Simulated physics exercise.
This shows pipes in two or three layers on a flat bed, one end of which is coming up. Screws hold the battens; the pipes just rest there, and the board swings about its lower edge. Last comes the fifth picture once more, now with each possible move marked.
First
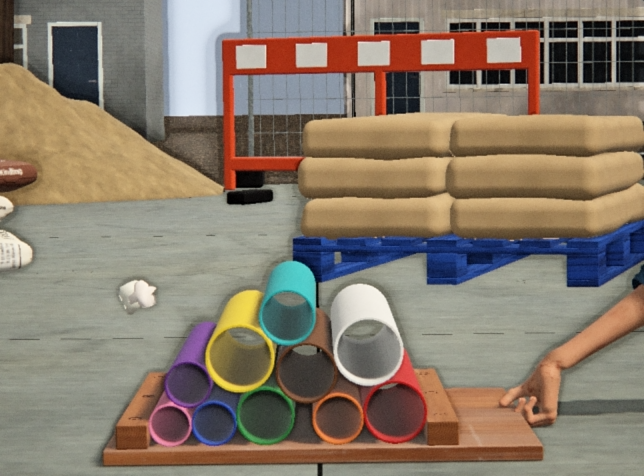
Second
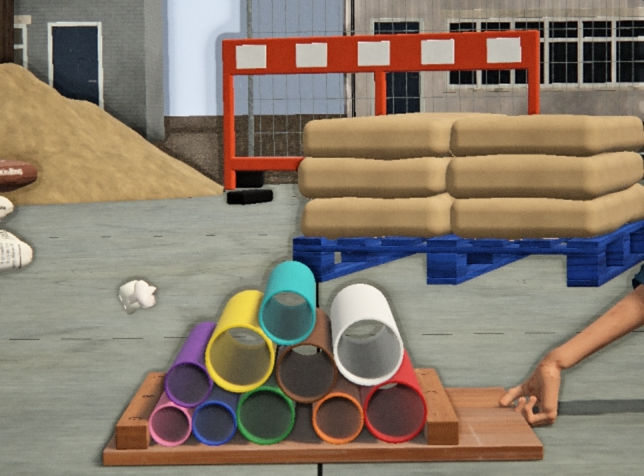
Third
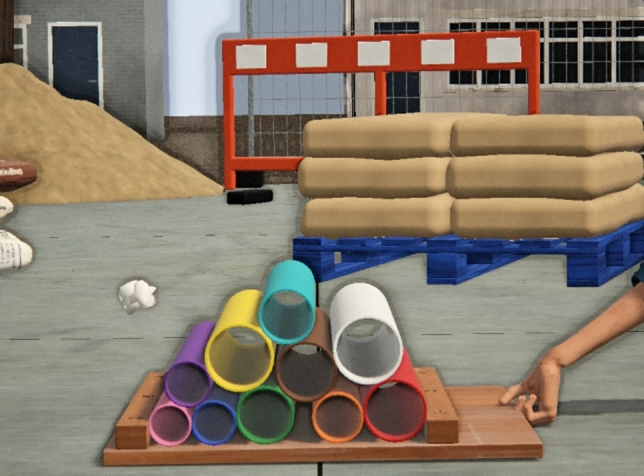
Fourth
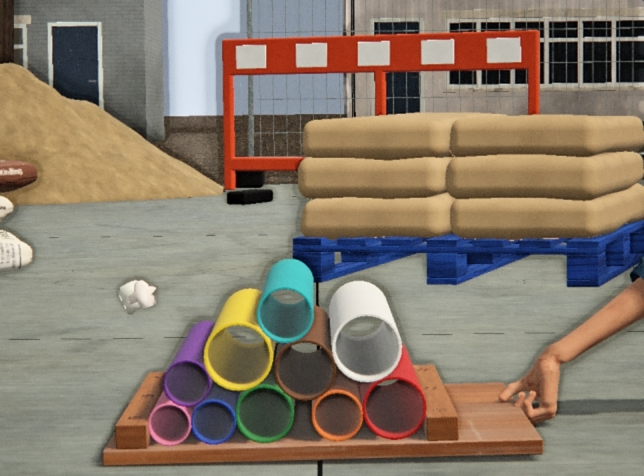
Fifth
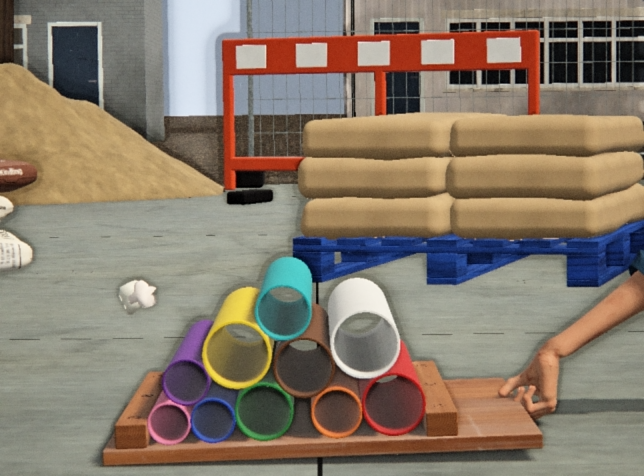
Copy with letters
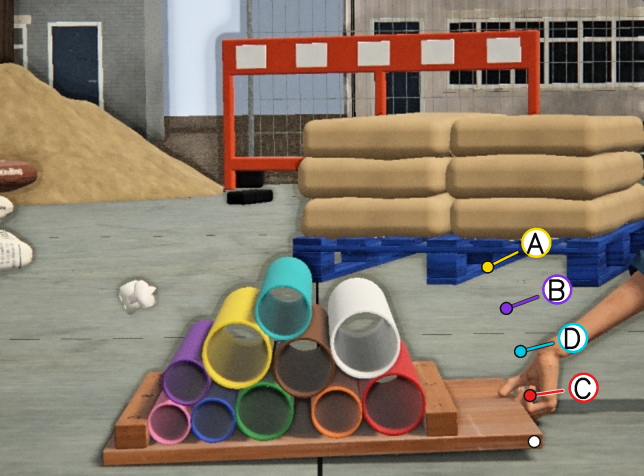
Colourful open-ended pipes sit stacked in layers between two battens on a brown wooden board, with turquoise on top, white and yellow below it, and purple at the left. The fixed, level view shows a grey yard with a sand heap, a red-orange barrier and tan sacks on a blue pallet behind. A hand at the right holds the board's end as it and the pipes rise very slightly.
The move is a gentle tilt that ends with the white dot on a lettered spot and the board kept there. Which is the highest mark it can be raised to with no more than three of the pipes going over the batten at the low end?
The answer is mark D.
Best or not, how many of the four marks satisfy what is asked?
The number is two.
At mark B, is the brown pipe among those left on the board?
No, with B.
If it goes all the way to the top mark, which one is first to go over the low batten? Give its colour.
It is the purple one.
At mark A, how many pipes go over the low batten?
The count is five.
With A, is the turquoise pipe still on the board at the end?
No, with A.
On the marked copy, A at (488, 267); B at (507, 308); C at (530, 395); D at (521, 351); the white dot at (535, 441).
With D. Early on, board at 12°.
Further on, board at 14°.
At the end, board at 14°, three over the low batten (purple, yellow, turquoise).
As for the rest, A five over the low batten; B five over the low batten; C three over the low batten (purple, yellow, turquoise).
